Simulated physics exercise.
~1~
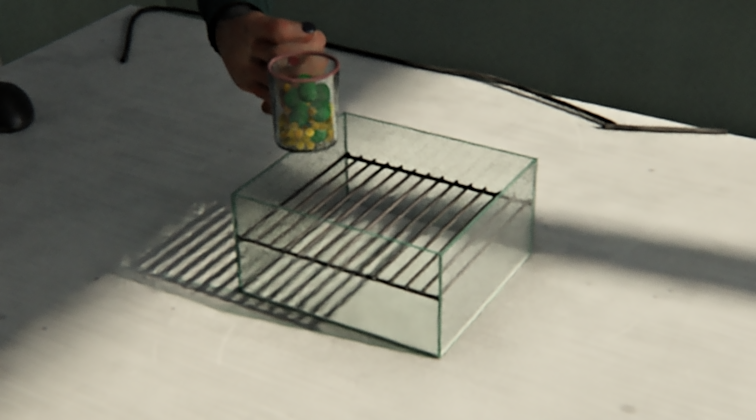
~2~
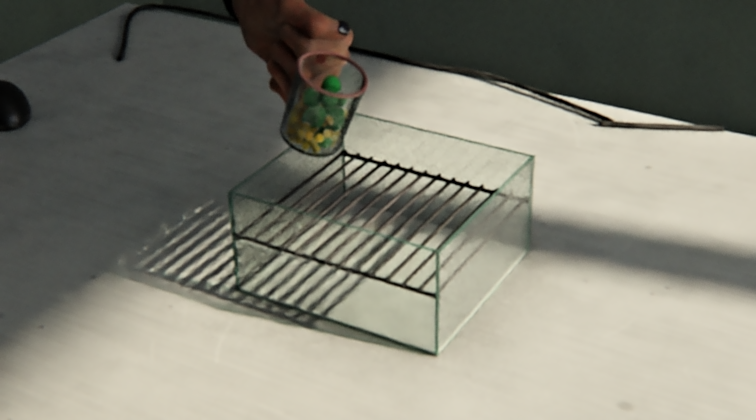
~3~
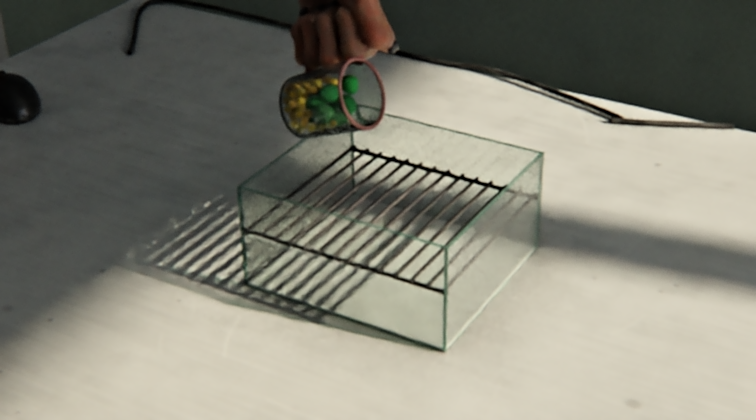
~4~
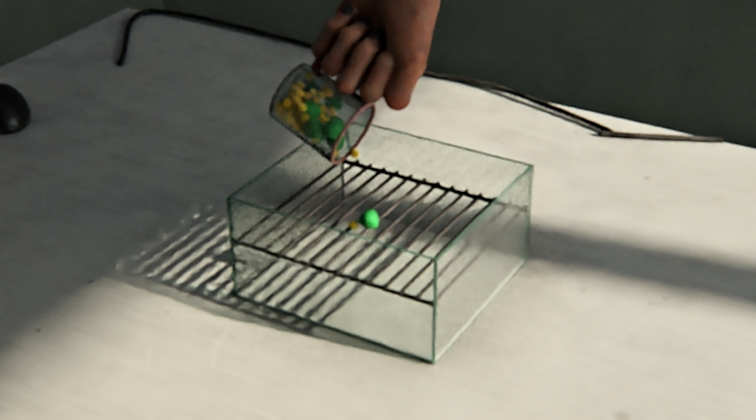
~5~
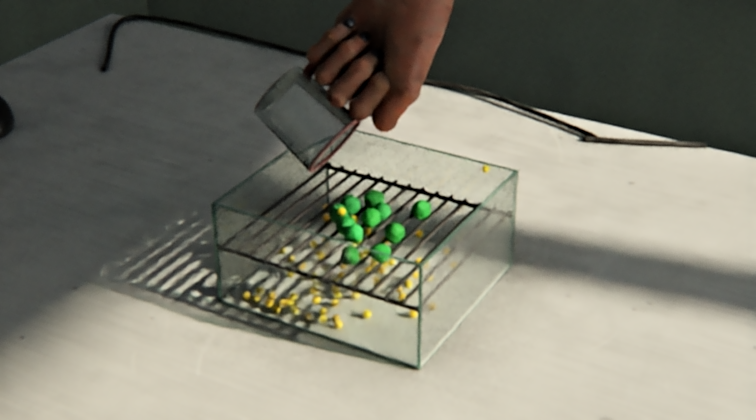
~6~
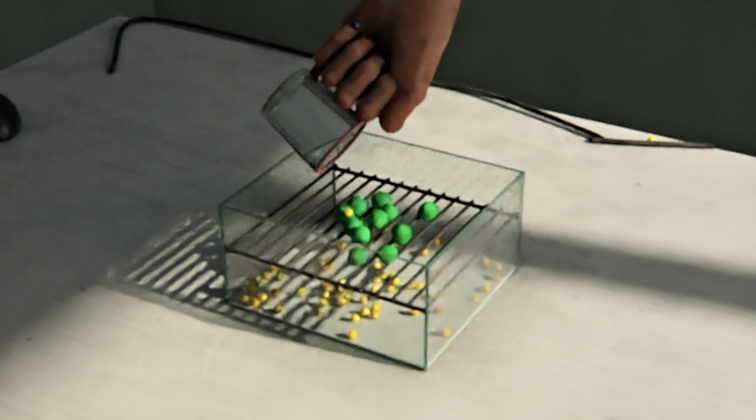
On a pale tabletop, a hand tipped a clear cup of yellow and green pieces over a wire rack in a glass box, emptying it; the larger green ones stayed on the wires, while nearly all the small yellow ones dropped through underneath.
